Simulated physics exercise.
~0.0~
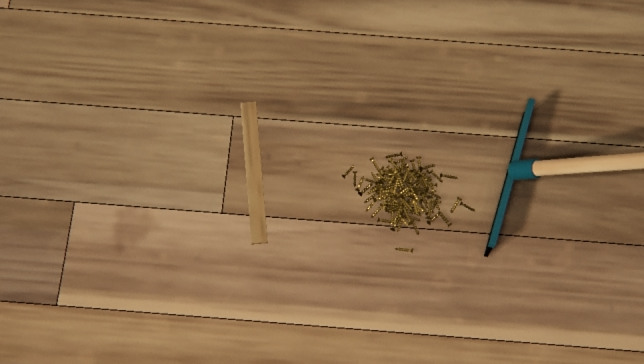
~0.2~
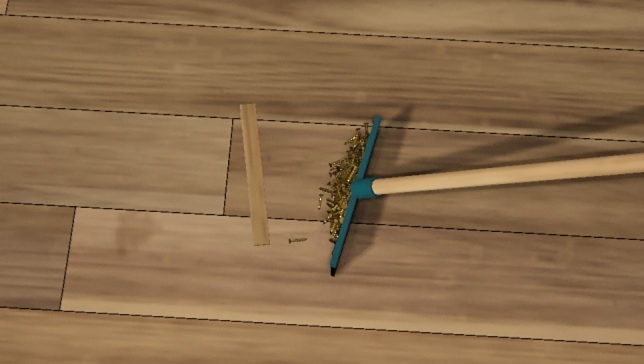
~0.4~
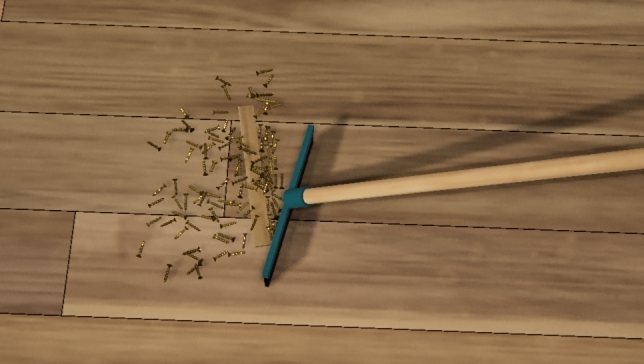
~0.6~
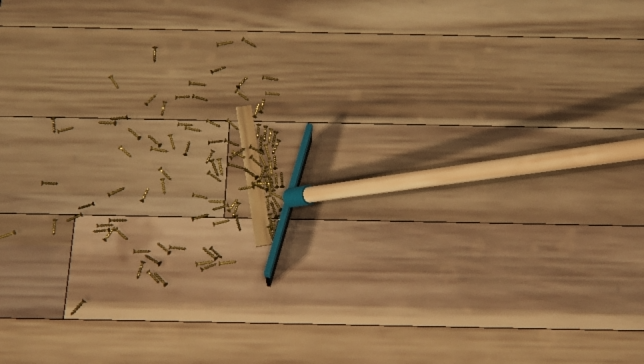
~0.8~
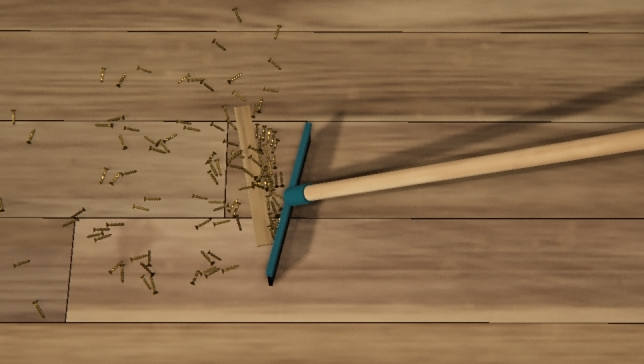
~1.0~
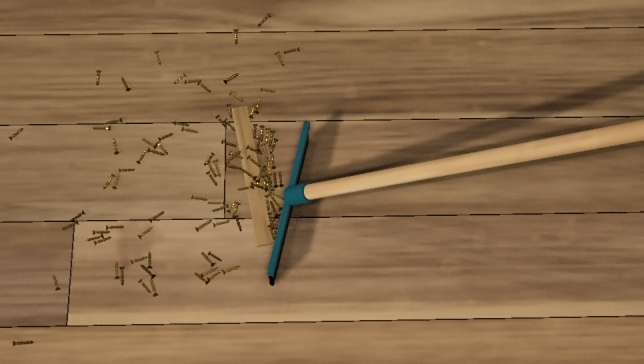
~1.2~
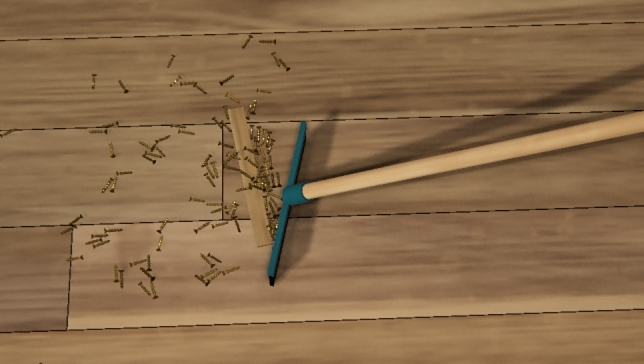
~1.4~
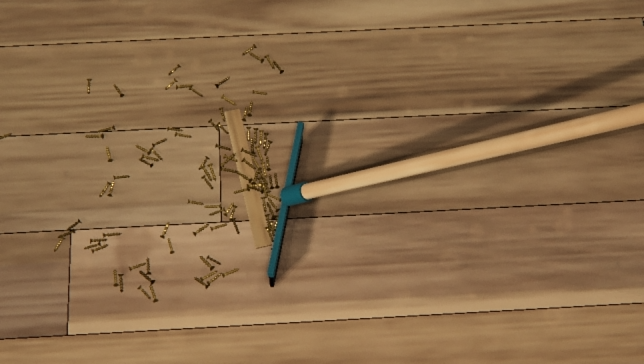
The footage shows a teal squeegee with a wooden handle pushing a pile of brass-coloured screws left across a wooden floor toward a thin wooden strip, stopping just short of it as the screws scatter, many landing beyond the strip and others remaining bunched against it.
